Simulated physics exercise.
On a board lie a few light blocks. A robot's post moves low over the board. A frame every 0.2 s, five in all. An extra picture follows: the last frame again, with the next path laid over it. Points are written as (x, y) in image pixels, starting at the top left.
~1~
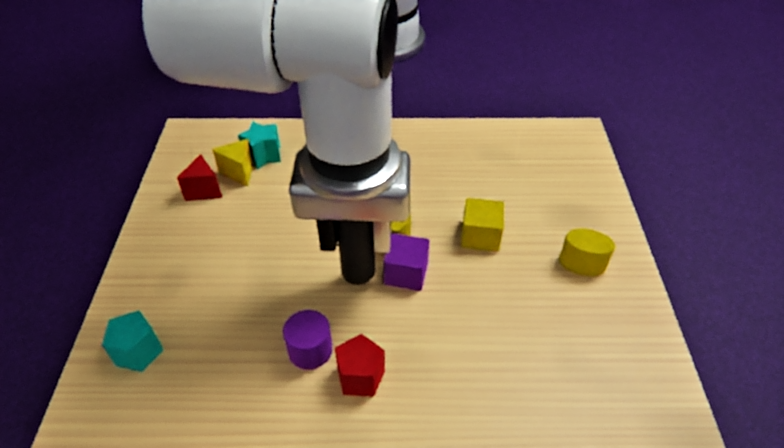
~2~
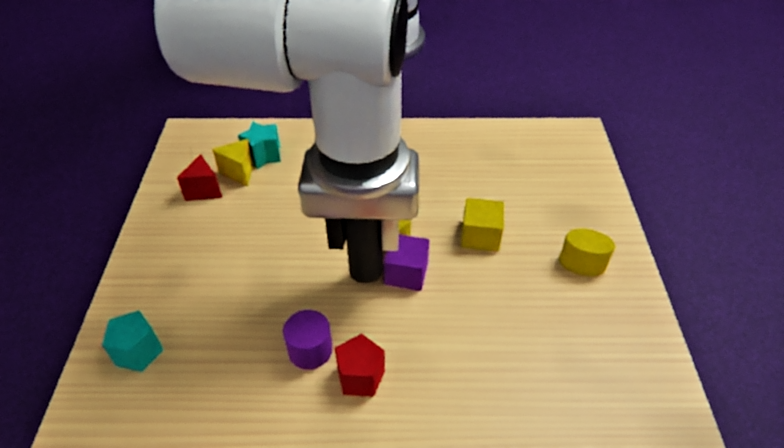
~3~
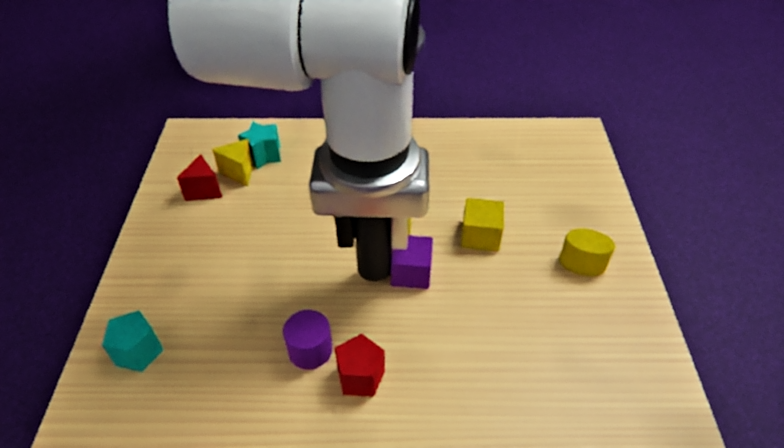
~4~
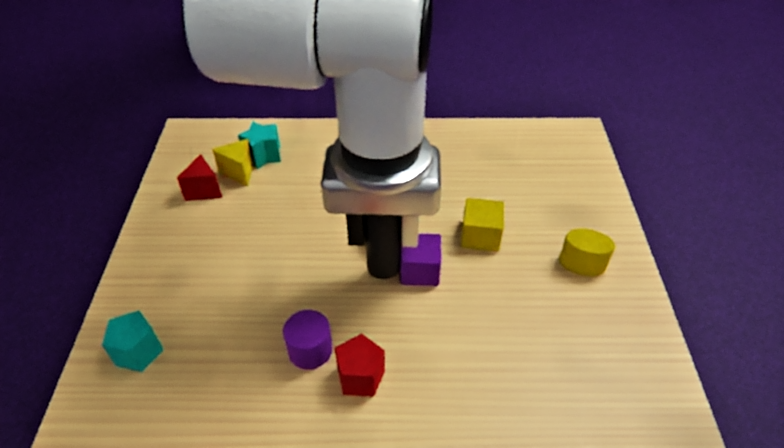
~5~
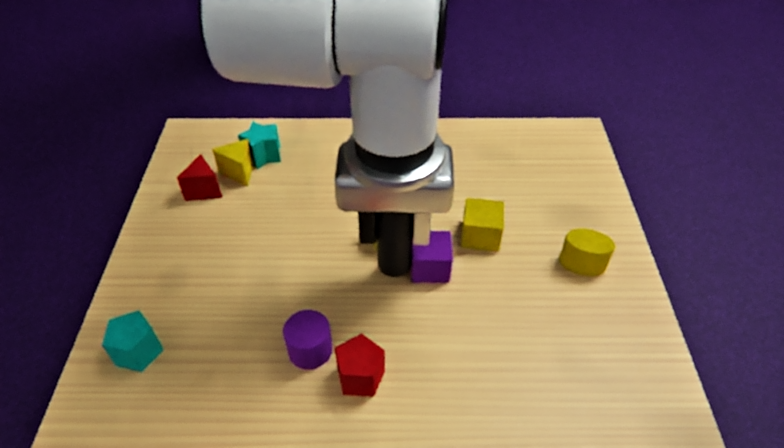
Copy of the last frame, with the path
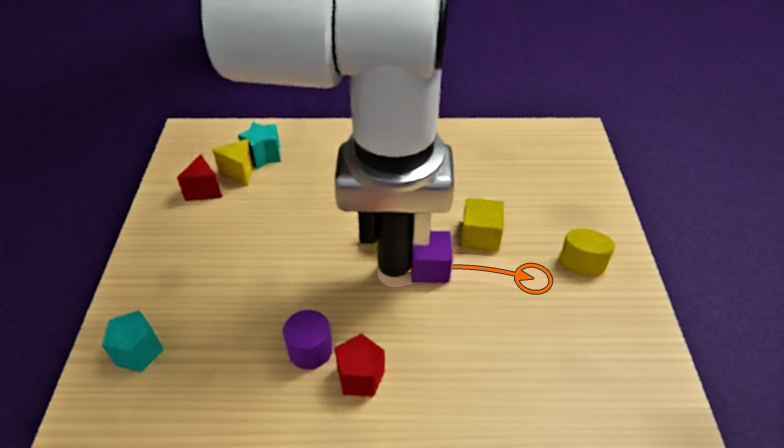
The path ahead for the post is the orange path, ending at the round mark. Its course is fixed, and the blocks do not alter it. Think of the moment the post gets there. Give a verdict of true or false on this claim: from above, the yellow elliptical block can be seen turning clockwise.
The statement is true.
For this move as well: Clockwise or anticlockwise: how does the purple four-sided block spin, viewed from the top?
My prediction: CCW.
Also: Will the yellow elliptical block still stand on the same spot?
Answer: No.
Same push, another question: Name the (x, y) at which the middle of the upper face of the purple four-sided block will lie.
When the path ends, it will be at (564, 237).
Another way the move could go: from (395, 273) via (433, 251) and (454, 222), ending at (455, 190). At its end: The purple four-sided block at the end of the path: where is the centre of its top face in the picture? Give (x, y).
Close to (476, 242).
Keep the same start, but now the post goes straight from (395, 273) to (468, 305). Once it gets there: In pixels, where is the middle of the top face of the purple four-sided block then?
That would be at about pixel (461, 245).
Drawn move, from (395, 273) through (440, 267) and (487, 269) to (533, 279).
What follows on the original path. One third of the way, post at (443, 258); purple four-sided block at (481, 240); yellow four-sided block at (486, 211).
Two thirds of the way, post at (489, 260); purple four-sided block at (527, 240); yellow four-sided block at (487, 210).
At the end, post at (536, 269); yellow six-sided block still; purple four-sided block at (564, 237), turned 50° anticlockwise; yellow four-sided block at (487, 210); yellow elliptical block at (610, 236), turned 20° clockwise.
